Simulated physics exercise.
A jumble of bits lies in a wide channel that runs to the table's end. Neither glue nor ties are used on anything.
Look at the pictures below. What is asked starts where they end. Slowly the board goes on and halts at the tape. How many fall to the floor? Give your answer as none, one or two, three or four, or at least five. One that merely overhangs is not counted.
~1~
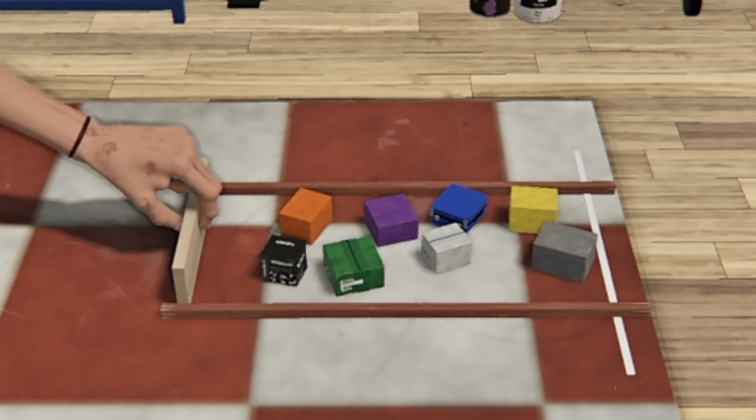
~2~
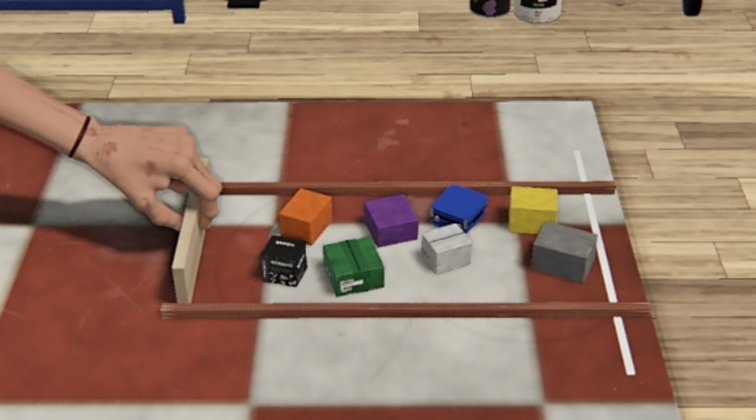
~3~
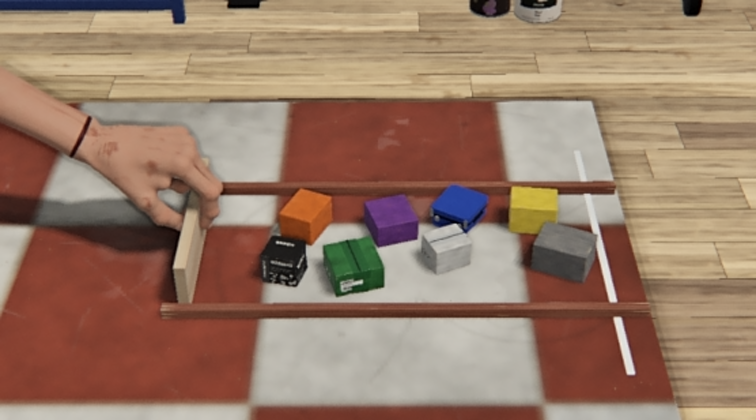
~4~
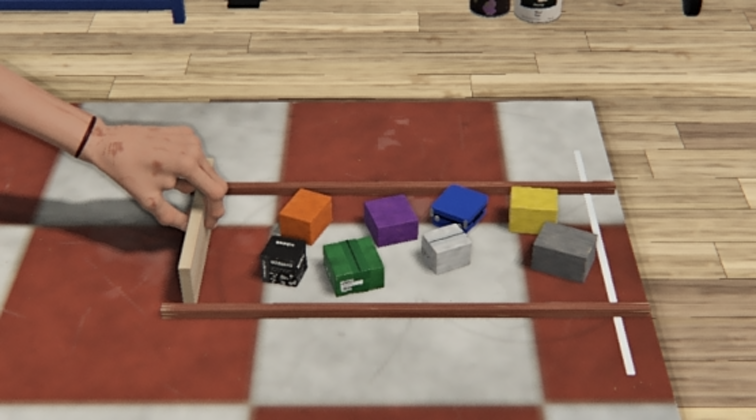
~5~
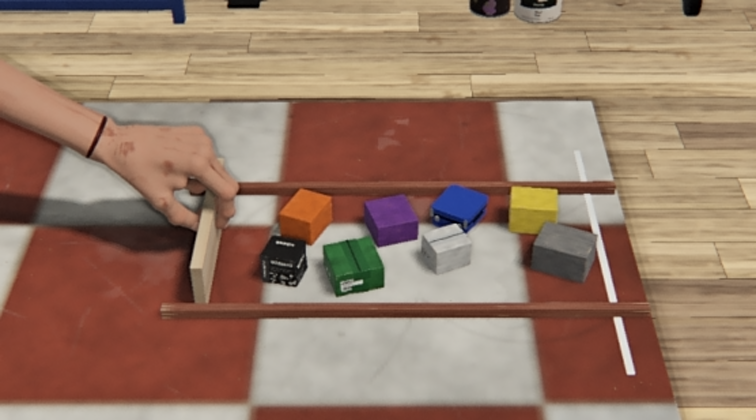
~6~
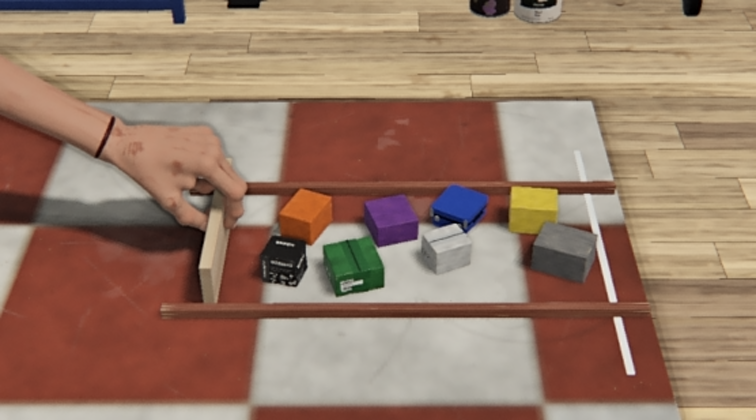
The count is at least five.
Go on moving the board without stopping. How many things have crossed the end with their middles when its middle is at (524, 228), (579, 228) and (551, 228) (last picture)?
2; 6; 4.
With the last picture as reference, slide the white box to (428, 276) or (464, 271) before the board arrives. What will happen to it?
Taking the places in order, it ends up off; it ends up off.
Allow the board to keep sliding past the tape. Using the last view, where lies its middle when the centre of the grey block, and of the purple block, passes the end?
Grey block over the end: About (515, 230). Purple block over the end: About (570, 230).
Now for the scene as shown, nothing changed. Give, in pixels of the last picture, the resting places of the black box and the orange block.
Going in order: First (627, 257), then (614, 212).
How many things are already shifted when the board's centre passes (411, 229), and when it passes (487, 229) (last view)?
First 7, after that 8.
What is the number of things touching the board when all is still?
That comes to 2.
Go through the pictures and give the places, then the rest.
Grey block (564, 252); yellow block (533, 211); blue case (459, 211); board (194, 229); tape (600, 249), in the first picture.
Yellow block (533, 211); orange block (306, 217), in the second picture.
Blue case (459, 211); white box (446, 249), in the third picture.
Grey block (564, 252); purple block (391, 220), in the fourth picture.
Yellow block (533, 211); board (211, 229), in the fifth picture.
Grey block (564, 252); yellow block (533, 211); blue case (459, 211); board (219, 229); tape (600, 249), in the sixth picture.
Soon after, none off yet; grey block at rest near (564, 252); yellow block at rest near (533, 211); blue case displaced a little near (486, 208).
In the end, the number that fall off is five or more; gone, green box, purple block, white box, blue case, yellow block and grey block.
